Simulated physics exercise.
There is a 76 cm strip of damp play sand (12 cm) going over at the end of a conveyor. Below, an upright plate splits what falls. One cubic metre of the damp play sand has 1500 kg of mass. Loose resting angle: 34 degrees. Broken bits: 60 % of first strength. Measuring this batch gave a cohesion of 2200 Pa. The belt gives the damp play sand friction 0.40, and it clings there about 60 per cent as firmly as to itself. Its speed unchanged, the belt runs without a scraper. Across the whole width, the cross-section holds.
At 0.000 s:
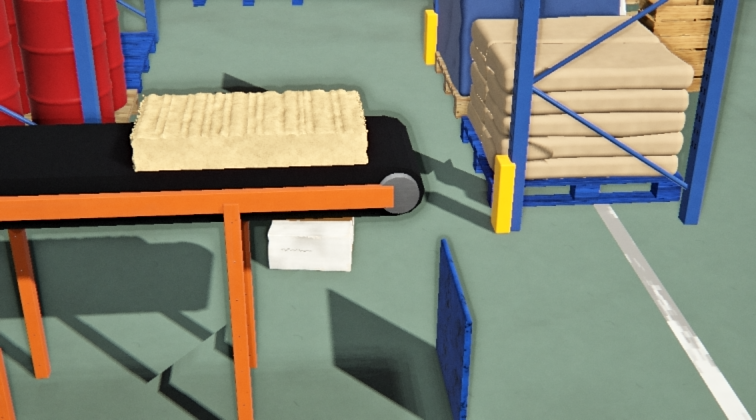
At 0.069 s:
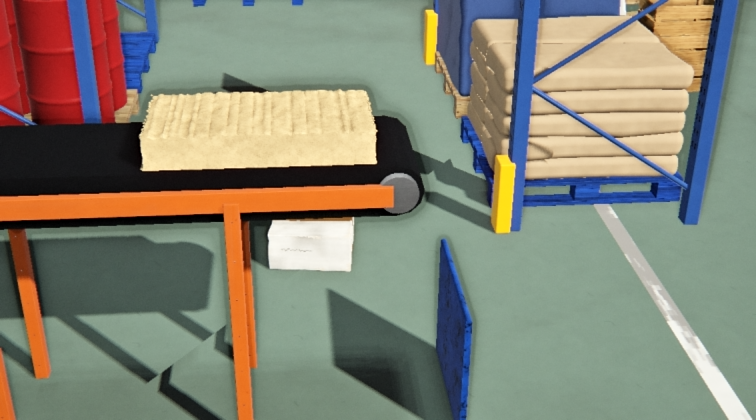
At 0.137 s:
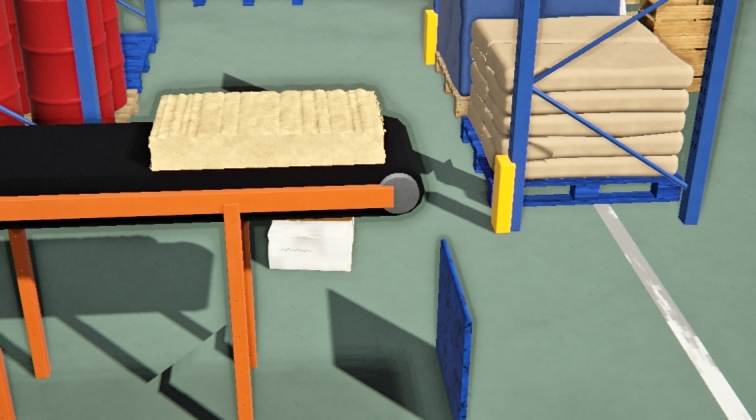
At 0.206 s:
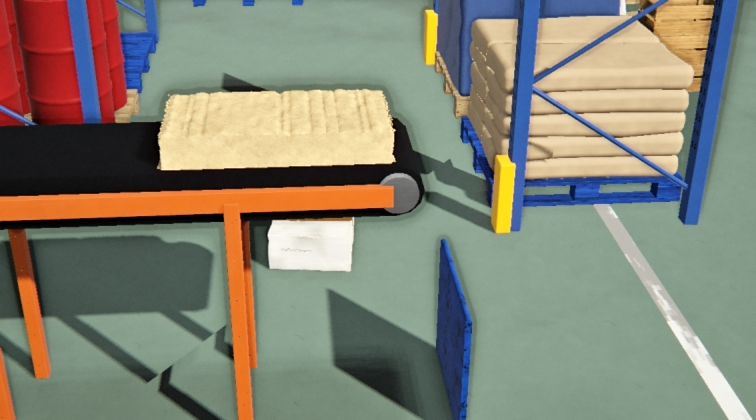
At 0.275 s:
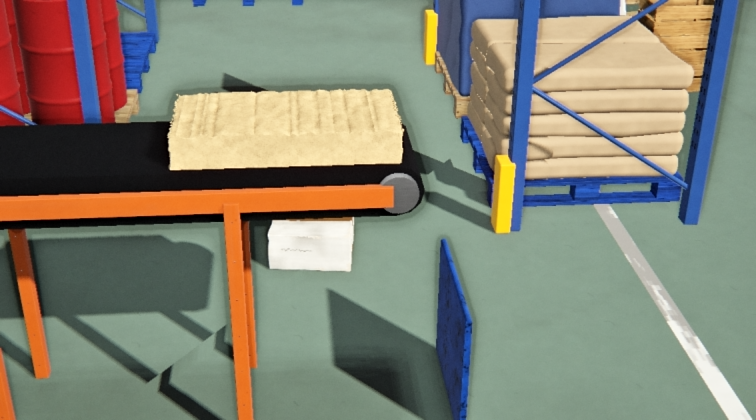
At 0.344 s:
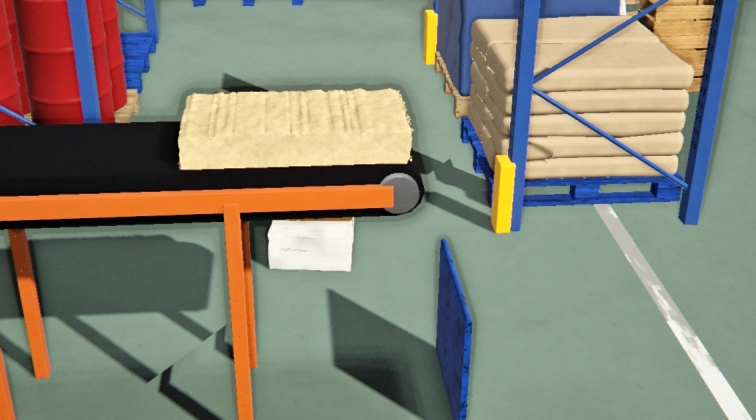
The footage shows a ridged, pale tan block of damp sand riding slowly rightward on a black conveyor belt with an orange frame, its front edge reaching the end roller while the surrounding racks, sacks and red drums stay still.
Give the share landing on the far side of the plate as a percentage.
60 %.
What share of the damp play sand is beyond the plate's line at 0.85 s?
7 %.
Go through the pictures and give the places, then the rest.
Leading edge of the damp play sand at (366, 132), in the first frame.
Leading edge of the damp play sand at (375, 153), in the second frame.
Leading edge of the damp play sand at (384, 139), in the third frame.
Leading edge of the damp play sand at (393, 139), in the fourth frame.
Leading edge of the damp play sand at (402, 152), 2 % of it past the top of the roller, in one piece, in the fifth frame.
Leading edge of the damp play sand at (411, 139), 6 % of it past the top of the roller, in one piece, in the sixth frame.
After 0.85 s, 7 % is beyond the plate's line.
After 1.45 s, 24 % is beyond the plate's line.
After 2.05 s, 46 % is beyond the plate's line.
After 2.65 s, 60 % is beyond the plate's line.
After 4.11 s, at the end, 60 % is beyond the plate's line.
